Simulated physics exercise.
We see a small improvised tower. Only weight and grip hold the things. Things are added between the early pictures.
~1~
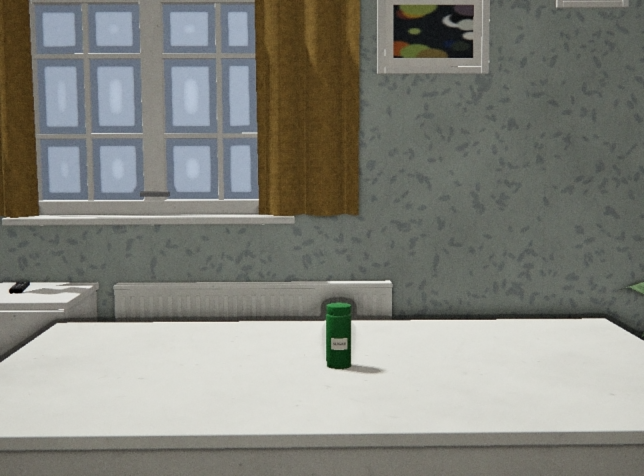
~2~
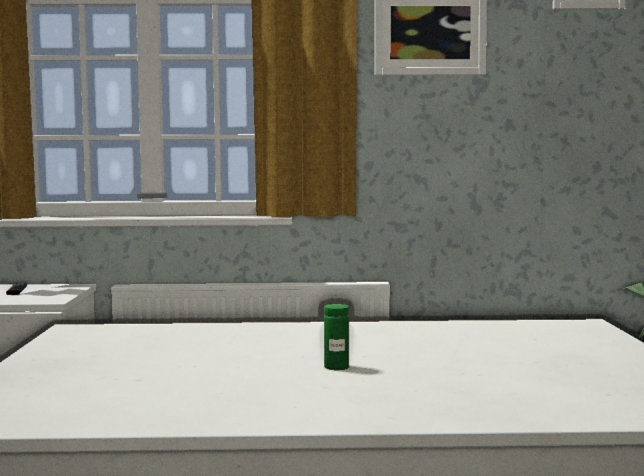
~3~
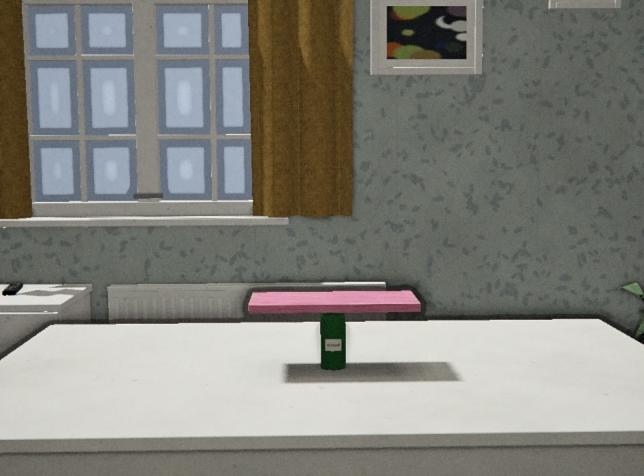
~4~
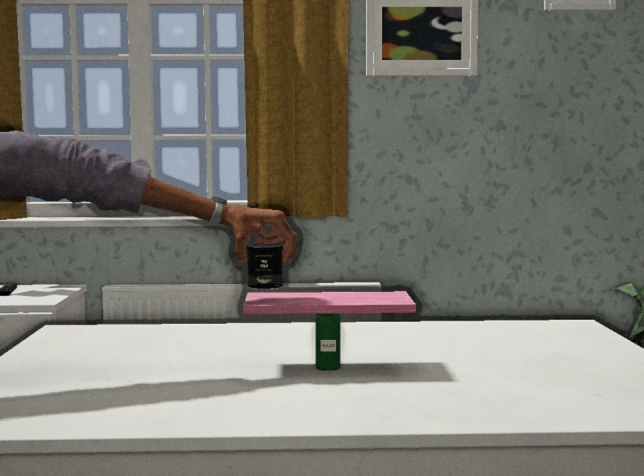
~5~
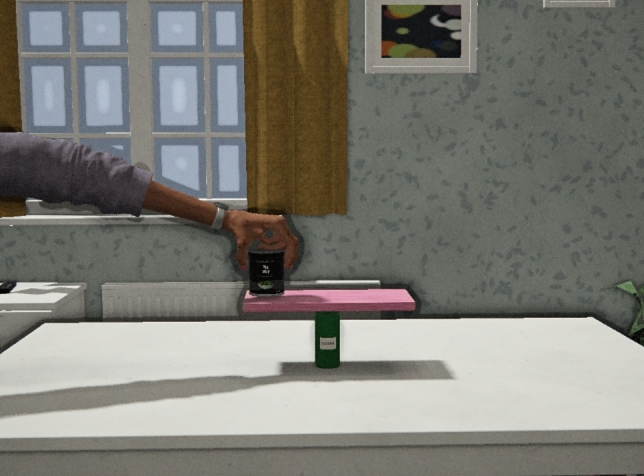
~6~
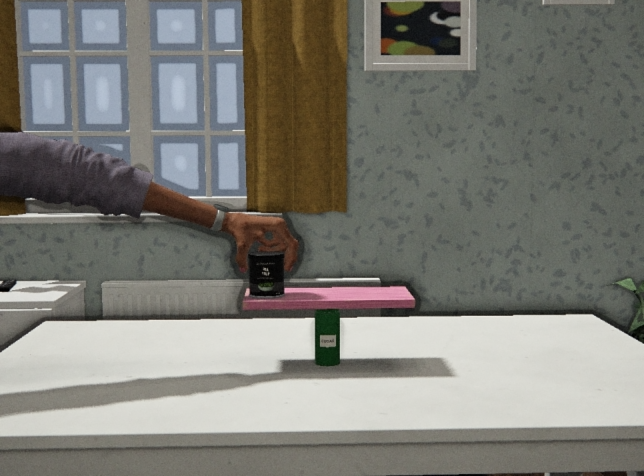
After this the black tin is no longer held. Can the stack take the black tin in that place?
In the end the stack gives way.
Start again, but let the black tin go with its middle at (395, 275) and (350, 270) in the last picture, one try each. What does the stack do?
First try: It loses its balance; second try: It holds.
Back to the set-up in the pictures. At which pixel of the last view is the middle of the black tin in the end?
Near (232, 347).
Then, 0.90 s later than the last frame, black tin tilted by 15° near (260, 288); pink board tilted by 15°.
Then, 1.20 s later than the last frame, black tin now fallen; pink board tilted by 43°.
Then, 1.30 s later than the last frame, pink board tilted by 57°.
Then, 1.60 s later than the last frame, pink board tilted by 49°.
When it is over, fallen, black tin; lying over in the stack, pink board; green shaker as before. End places, in pixels of the last picture, black tin near (232, 347). The stack loses its balance.
